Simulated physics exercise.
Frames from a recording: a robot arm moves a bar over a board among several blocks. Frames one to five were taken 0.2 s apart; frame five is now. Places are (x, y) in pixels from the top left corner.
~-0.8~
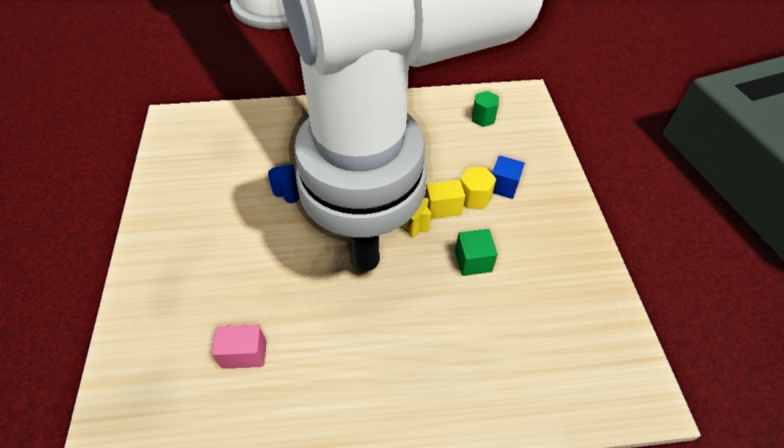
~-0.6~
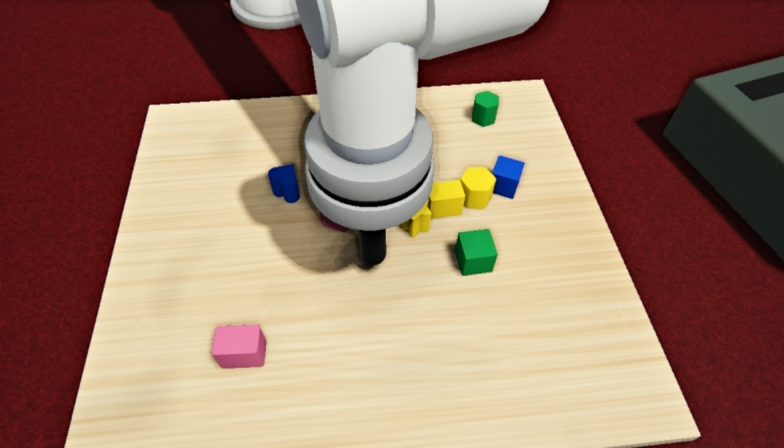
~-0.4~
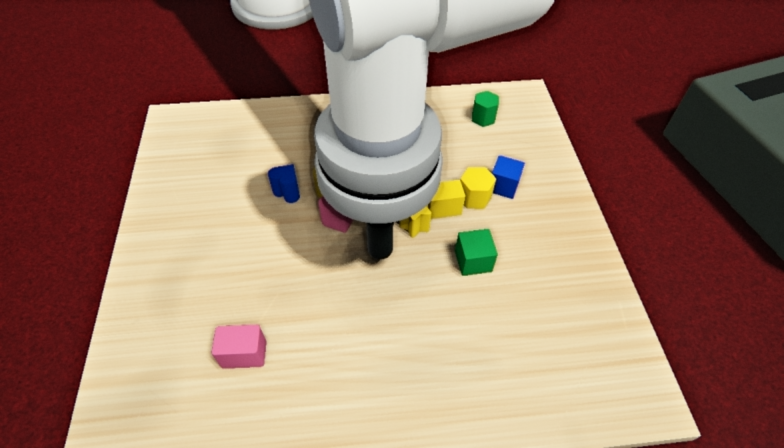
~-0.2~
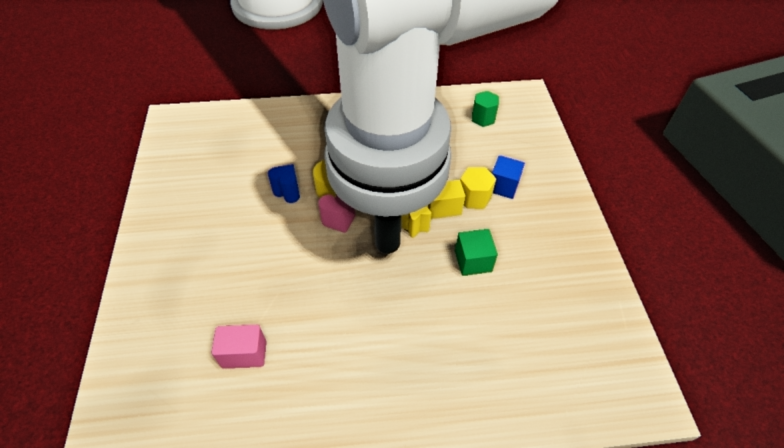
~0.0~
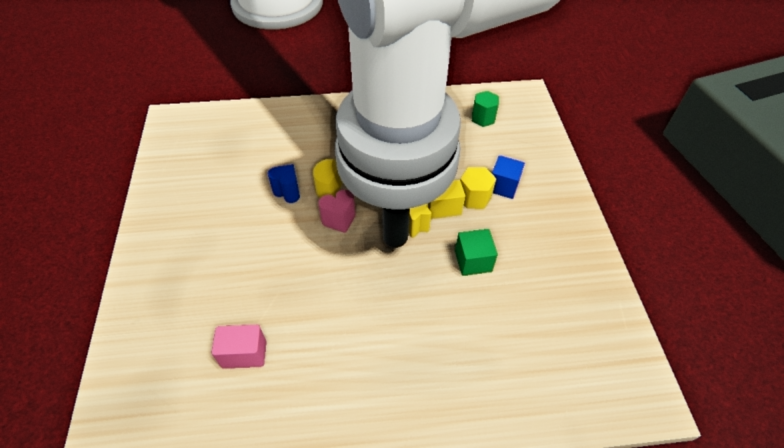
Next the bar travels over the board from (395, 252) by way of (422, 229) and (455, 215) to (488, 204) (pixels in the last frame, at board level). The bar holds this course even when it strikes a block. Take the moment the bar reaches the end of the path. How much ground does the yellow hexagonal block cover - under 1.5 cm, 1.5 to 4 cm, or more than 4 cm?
The 1.5 to 4 cm band.
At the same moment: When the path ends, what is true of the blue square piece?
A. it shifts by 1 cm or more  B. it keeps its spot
Answer: A.
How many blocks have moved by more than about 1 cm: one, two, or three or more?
Blocks moved: Three or more.
One third of the way, bar (424, 215); yellow star block (425, 192), turned 40° anticlockwise; yellow rectangle (449, 177); yellow hexagonal block (481, 175), turned 30° clockwise; blue square piece (512, 167).
Two thirds of the way, bar (457, 201); yellow star block (428, 186), turned 90° anticlockwise; yellow rectangle (446, 171), turned 35° clockwise; yellow hexagonal block (482, 174), turned 30° clockwise; blue square piece (512, 167).
At the end, bar (492, 191); yellow star block (428, 186), turned 90° anticlockwise; yellow rectangle (446, 171), turned 35° clockwise; yellow hexagonal block (490, 165); blue square piece (523, 160), turned 15° clockwise.
